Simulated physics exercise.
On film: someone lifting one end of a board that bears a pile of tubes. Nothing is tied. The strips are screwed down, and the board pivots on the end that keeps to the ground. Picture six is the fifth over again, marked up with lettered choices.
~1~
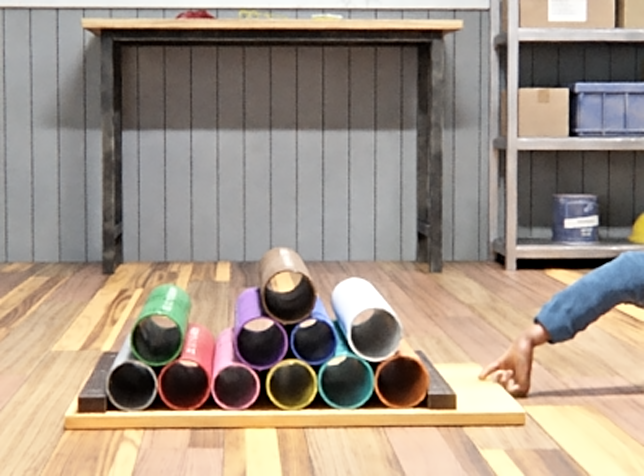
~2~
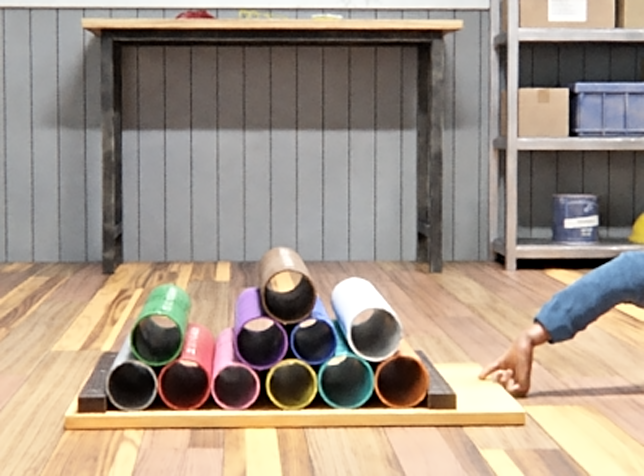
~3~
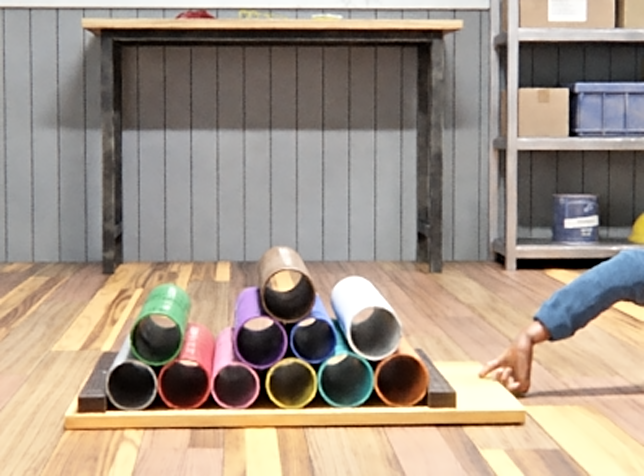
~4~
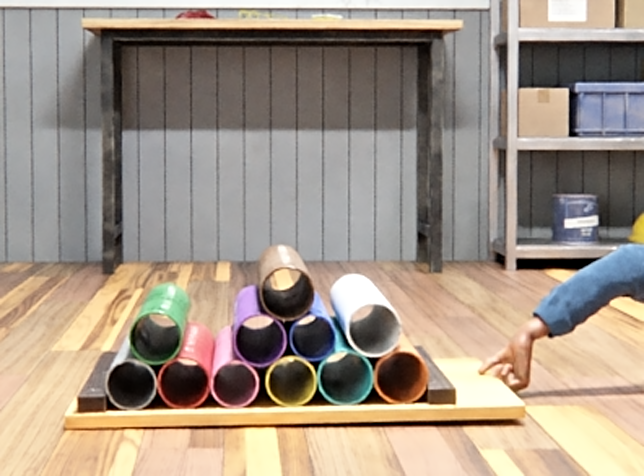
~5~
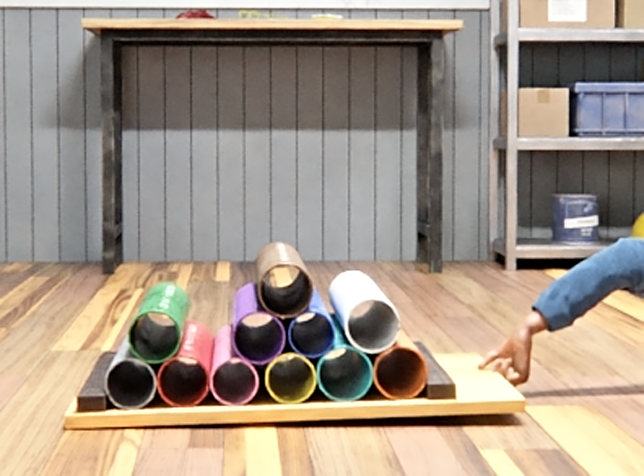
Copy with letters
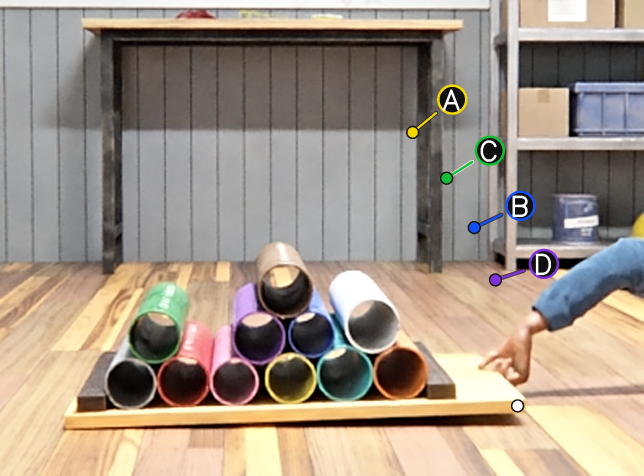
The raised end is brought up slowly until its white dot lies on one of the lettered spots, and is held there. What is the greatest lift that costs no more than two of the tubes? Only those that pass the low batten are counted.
Mark D is as high as it can go.
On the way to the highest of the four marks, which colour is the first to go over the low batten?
It is the green one.
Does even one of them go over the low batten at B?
Yes, at B.
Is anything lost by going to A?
Yes.
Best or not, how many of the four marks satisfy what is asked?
One of the four.
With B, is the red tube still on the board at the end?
Yes, with B.
On the marked copy, A at (412, 133); B at (474, 228); C at (446, 178); D at (495, 280); the white dot at (518, 406).
Following D. Soon after the start, board at 15°.
Later, board at 18°.
In the end, board at 18°, two over the low batten (green, purple).
As for the rest, A seven over the low batten; B three over the low batten (green, purple, brown); C five over the low batten.
